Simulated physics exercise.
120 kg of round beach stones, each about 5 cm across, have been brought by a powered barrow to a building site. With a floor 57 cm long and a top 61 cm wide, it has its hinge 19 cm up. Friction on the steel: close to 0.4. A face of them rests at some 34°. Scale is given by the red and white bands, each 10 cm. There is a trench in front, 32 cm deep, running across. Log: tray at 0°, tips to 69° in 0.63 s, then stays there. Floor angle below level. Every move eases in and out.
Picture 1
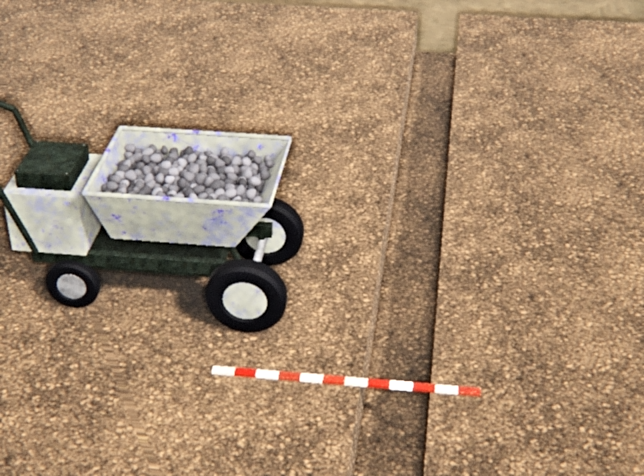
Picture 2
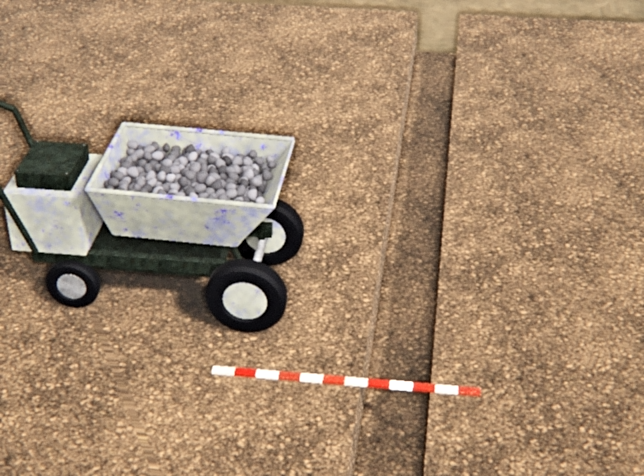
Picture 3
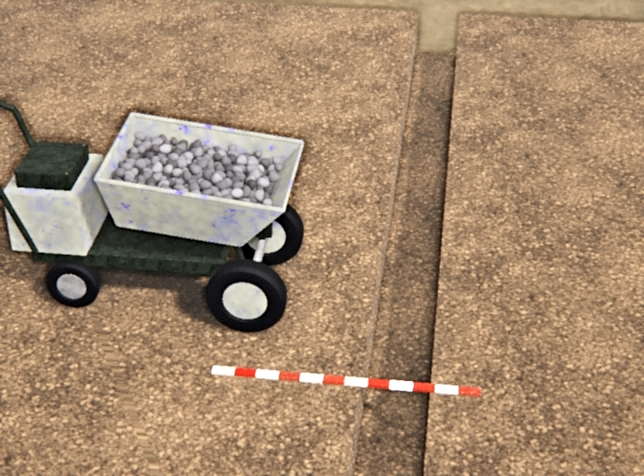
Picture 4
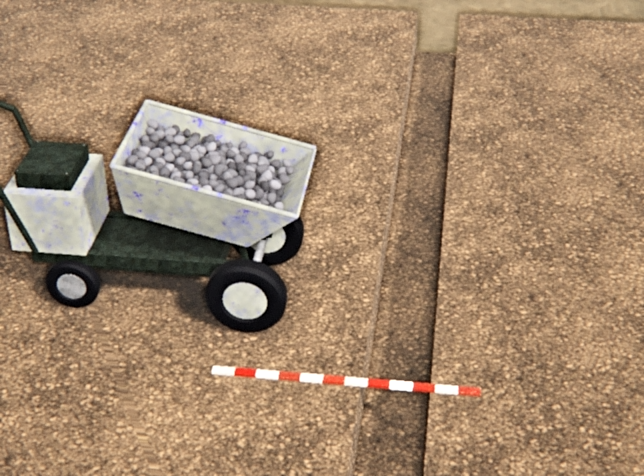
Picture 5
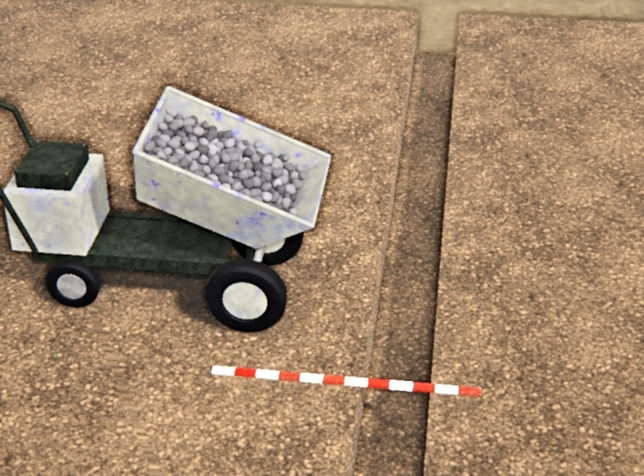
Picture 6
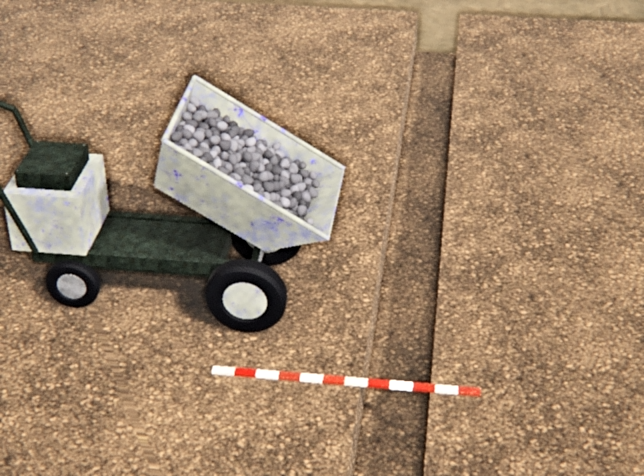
The pale tray of a small wheeled barrow, loaded with round grey stones, tilted steadily up at its left end, its right end leaning down towards the trench while the barrow itself stayed still.
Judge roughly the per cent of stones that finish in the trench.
An estimated 64 per cent finish in the trench.
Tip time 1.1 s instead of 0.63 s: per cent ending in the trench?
With that timing, about 80 per cent.
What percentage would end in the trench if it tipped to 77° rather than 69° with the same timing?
In that case around 65 percent.
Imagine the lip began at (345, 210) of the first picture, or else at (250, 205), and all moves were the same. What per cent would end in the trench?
Roughly 10 per cent, then 80 per cent.
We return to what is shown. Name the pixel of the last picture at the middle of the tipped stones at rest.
I'd point to around (421, 340).
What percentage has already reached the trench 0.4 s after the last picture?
I'd say near 30 per cent at that time.
Then, 0.2 s after the last picture the floor is at 58°, 100 % in the tray; the foremost stones are at (349, 247).
Then, 0.4 s after the last picture the floor is at 69°, 69 % in the tray, 29 % in the trench, 2 % past the trench; the foremost stones are at (444, 309).
Then, 0.8 s after the last picture the floor is at 69°, 17 % in the tray, 46 % in the trench, 36 % past the trench; the foremost stones are at (614, 333).
Then, 2.7 s after the last picture the floor is at 69°, 0 % in the tray, 64 % in the trench, 36 % past the trench; the foremost stones are past the picture's edge.
